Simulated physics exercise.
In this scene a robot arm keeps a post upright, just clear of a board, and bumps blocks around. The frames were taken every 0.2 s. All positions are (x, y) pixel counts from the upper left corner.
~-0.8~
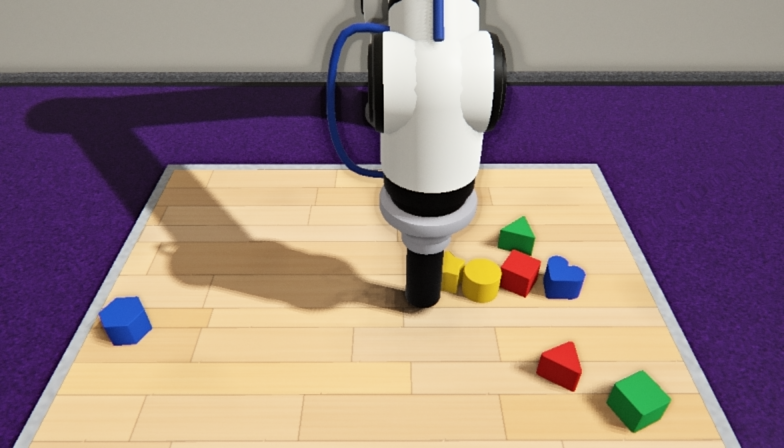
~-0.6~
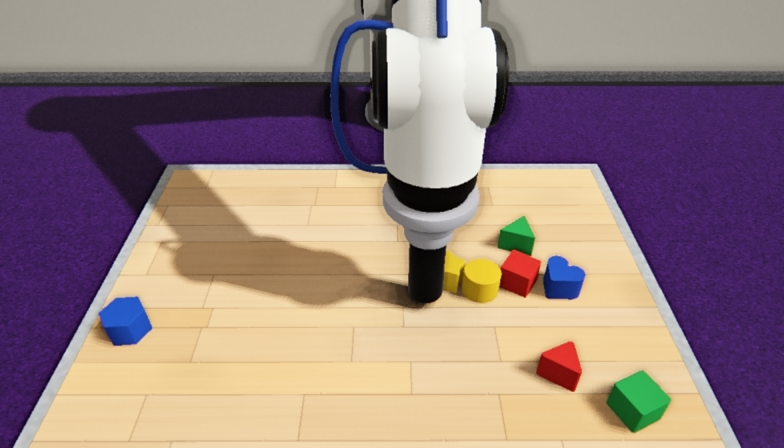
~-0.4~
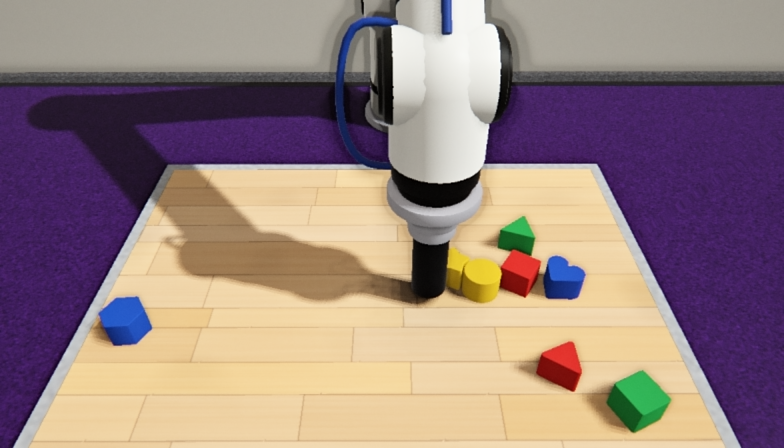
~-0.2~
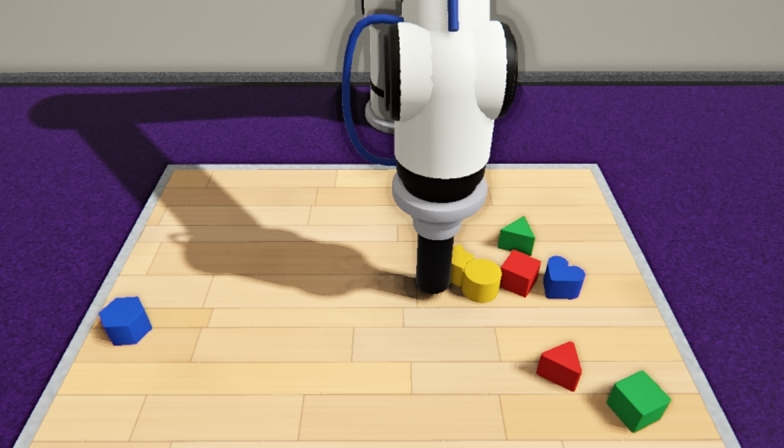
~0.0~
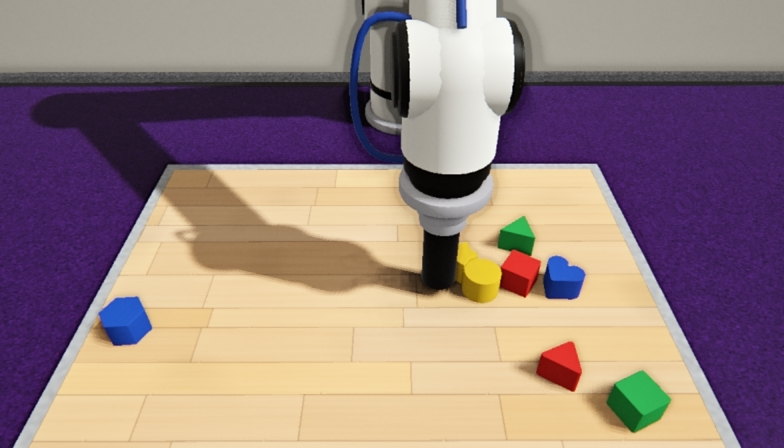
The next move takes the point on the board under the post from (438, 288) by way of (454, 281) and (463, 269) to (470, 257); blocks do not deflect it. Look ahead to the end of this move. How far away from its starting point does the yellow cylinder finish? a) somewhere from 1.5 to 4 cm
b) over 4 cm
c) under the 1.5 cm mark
The correct letter is c.
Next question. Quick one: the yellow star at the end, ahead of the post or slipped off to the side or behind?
I'd say it is still being pushed.
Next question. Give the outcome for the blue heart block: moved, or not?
If the post follows that path, the blue heart block stays in its place.
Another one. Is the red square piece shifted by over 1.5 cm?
No.
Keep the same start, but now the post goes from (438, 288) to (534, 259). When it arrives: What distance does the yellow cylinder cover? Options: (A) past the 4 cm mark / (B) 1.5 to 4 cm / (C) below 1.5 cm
Letter B.
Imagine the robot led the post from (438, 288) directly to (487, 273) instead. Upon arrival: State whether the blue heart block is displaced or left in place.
It gets moved.
On the path given first. Halfway along, post (460, 265); yellow star (474, 239); yellow cylinder (493, 269); red square piece (529, 264), turned 20° anticlockwise.
At the end, post (471, 248); yellow star (485, 223); yellow cylinder (493, 269); green triangular piece in place; red square piece (529, 264), turned 20° anticlockwise; blue heart block in place.
